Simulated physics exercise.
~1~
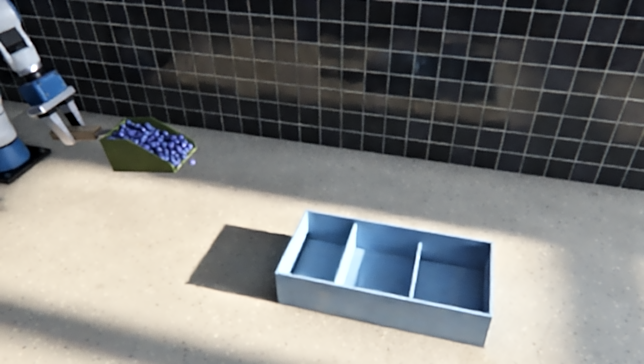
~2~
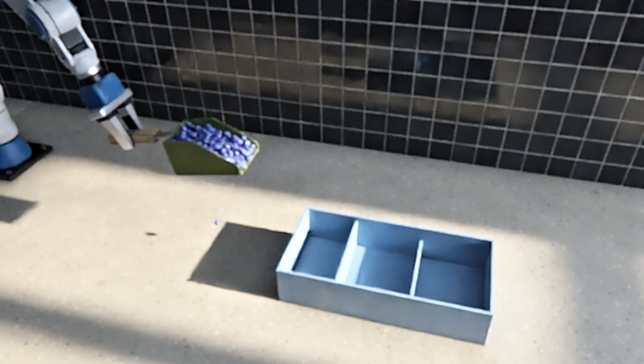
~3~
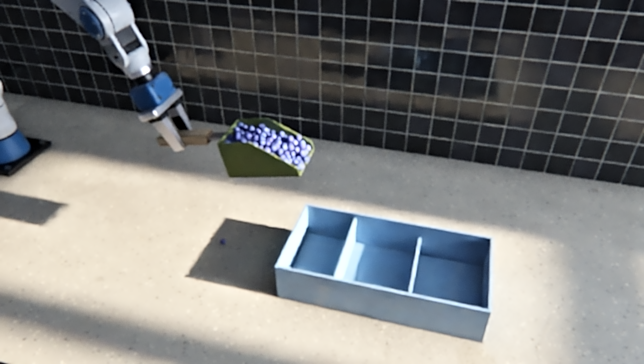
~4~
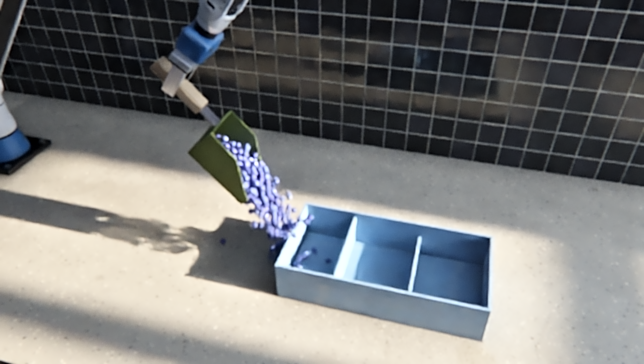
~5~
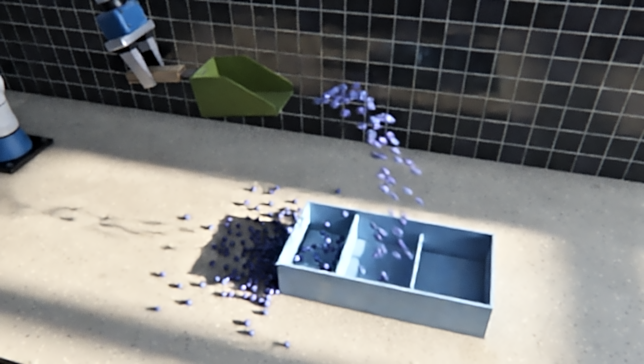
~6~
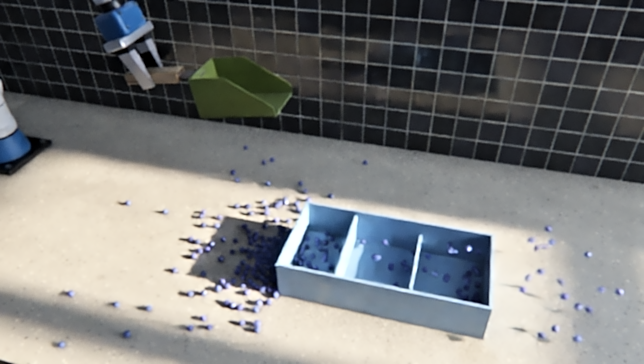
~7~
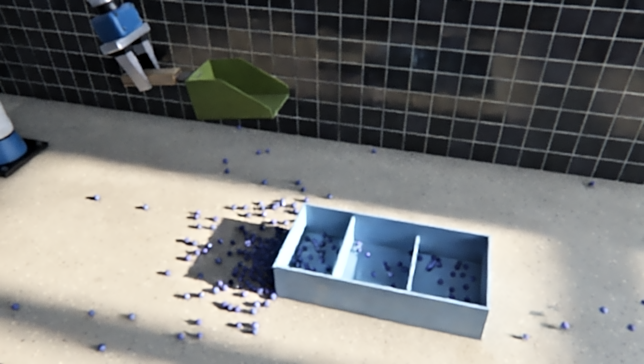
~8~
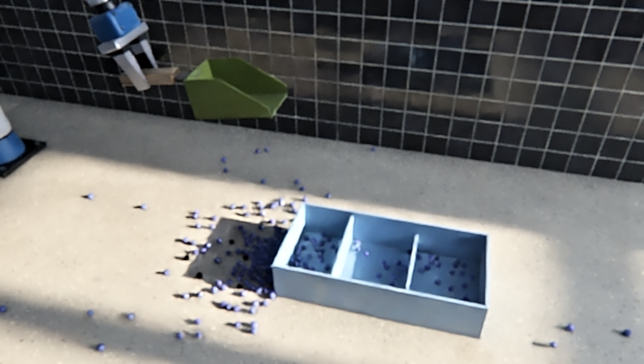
A robot arm carried a green scoop of small purple-blue beads rightward toward a blue three-part box, tipped it, then swung it up and back, flinging beads through the air; many scattered across the table, some landed in all three sections, and the scoop stayed raised.
